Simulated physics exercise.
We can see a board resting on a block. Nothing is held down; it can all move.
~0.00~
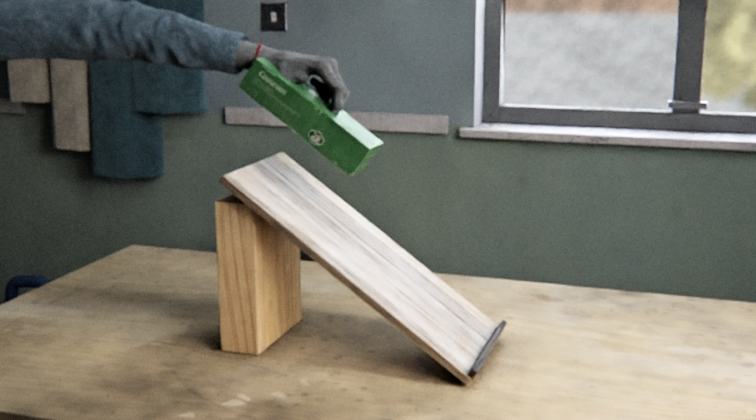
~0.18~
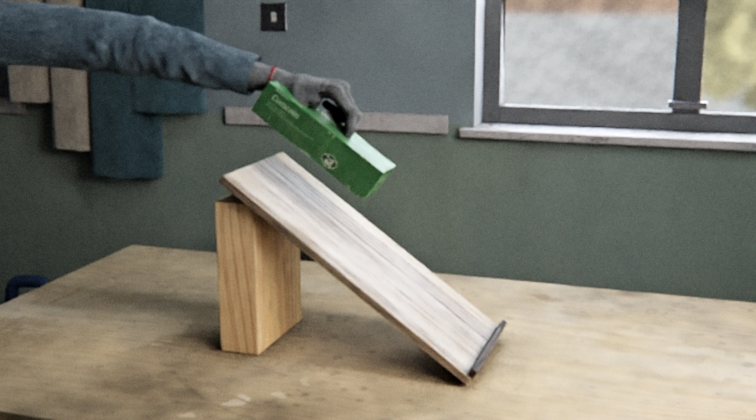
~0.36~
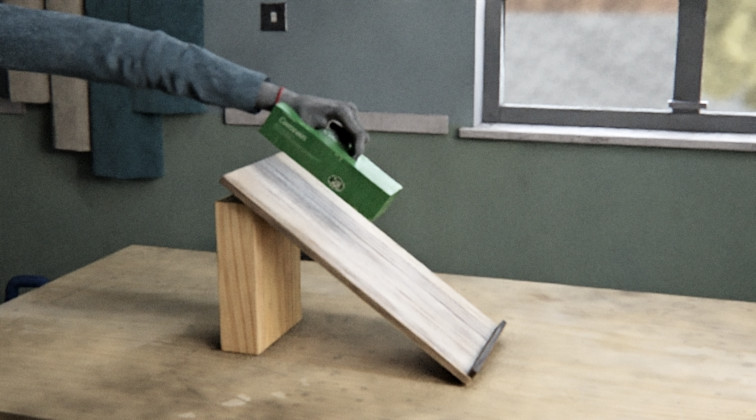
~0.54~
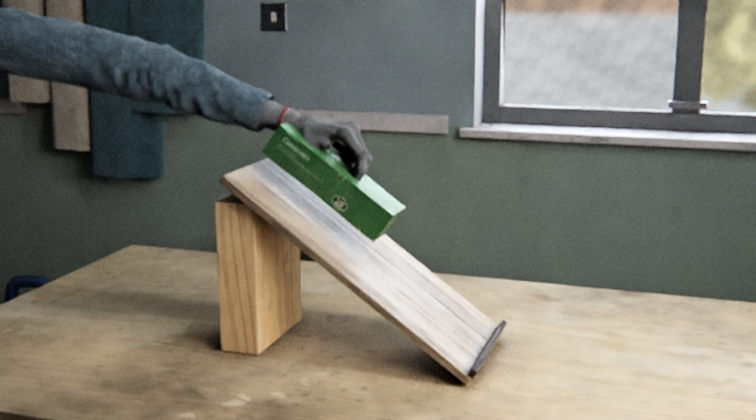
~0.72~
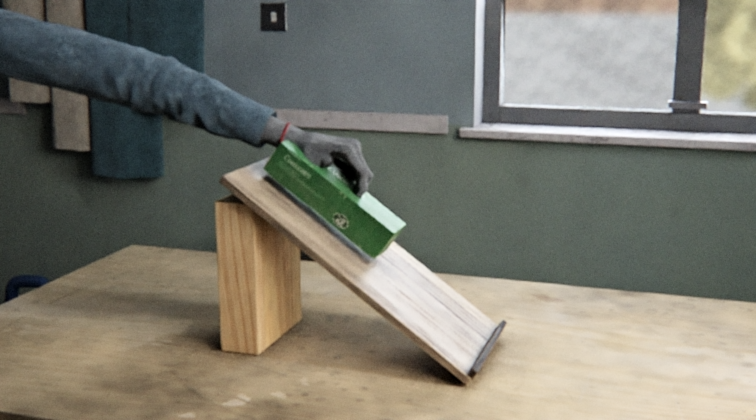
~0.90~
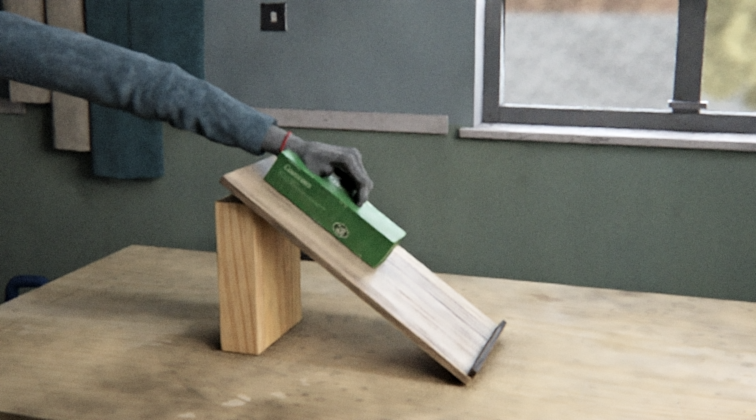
A gloved hand in a blue-grey sleeve lowered a green carton onto the upper part of a sloping wooden board propped on a block, and was still touching it as it lay there.
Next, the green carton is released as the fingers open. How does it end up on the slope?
I expect it to give way.
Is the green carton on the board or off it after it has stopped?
Watch the green carton: It stays aboard.
By 1.30 s, green carton moved a little near (370, 234).
By 1.40 s, green carton moved a little near (397, 257).
By 1.50 s, green carton moved about its own width near (433, 286).
When it is over (2.0 s), moved from the start, green carton. End places, in pixels of the last picture, green carton near (436, 288). The green carton runs down the board.
